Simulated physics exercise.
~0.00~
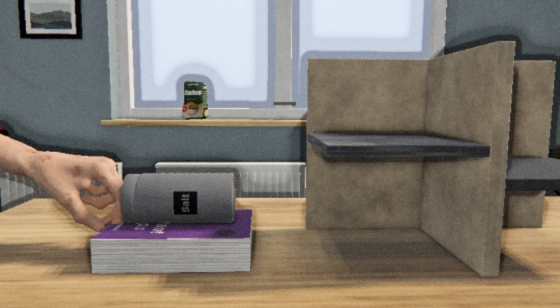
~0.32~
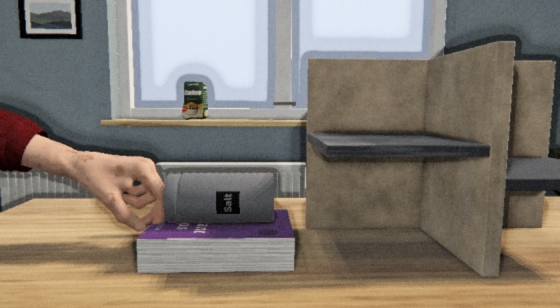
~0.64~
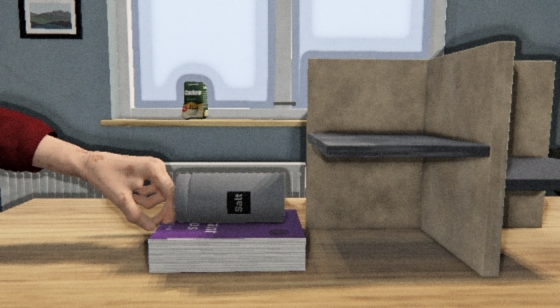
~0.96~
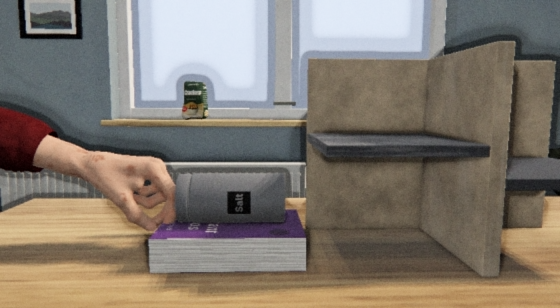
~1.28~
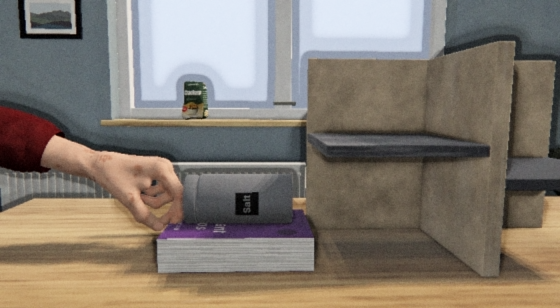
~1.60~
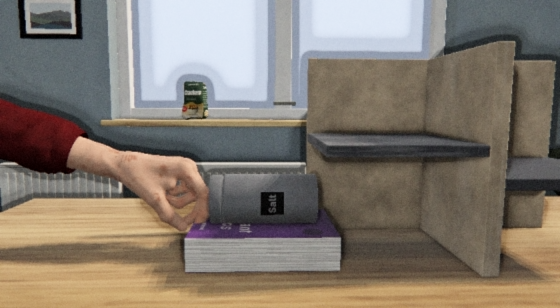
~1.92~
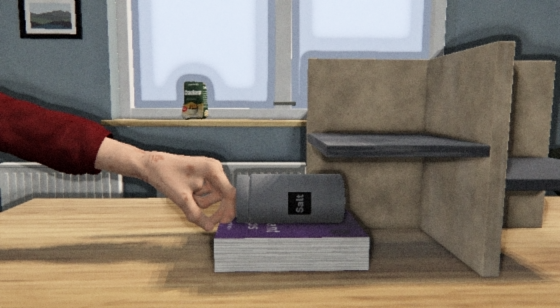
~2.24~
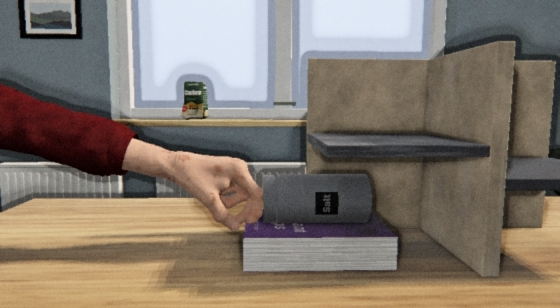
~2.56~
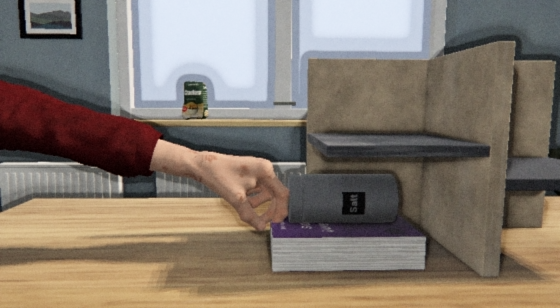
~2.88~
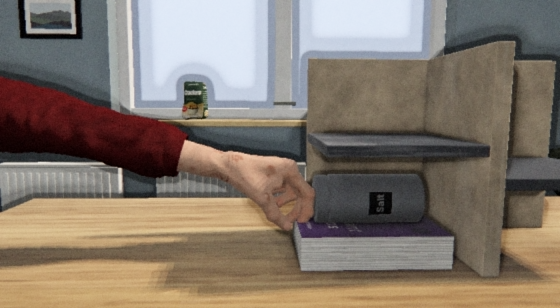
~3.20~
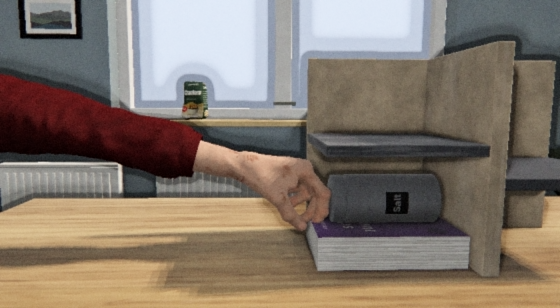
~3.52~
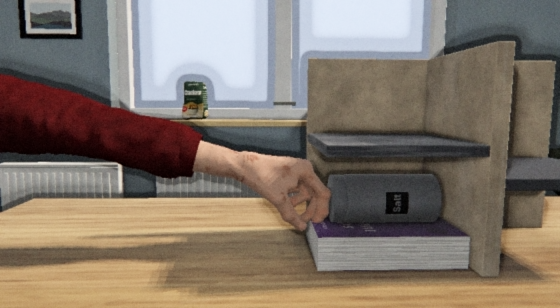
A purple book with a grey salt jar lying on its side on top rests at the left of a wooden table, seen from the side by a still camera. On the right stands a beige stone-like unit with a low dark grey shelf, and behind are a window, a small packet on the sill and a blue-grey wall. A hand in a red sleeve pushes the book and jar rightward, pausing briefly, then continuing steadily. The jar rides along and passes beneath the shelf without touching it. Finally both rest under the shelf, the hand still beside them.
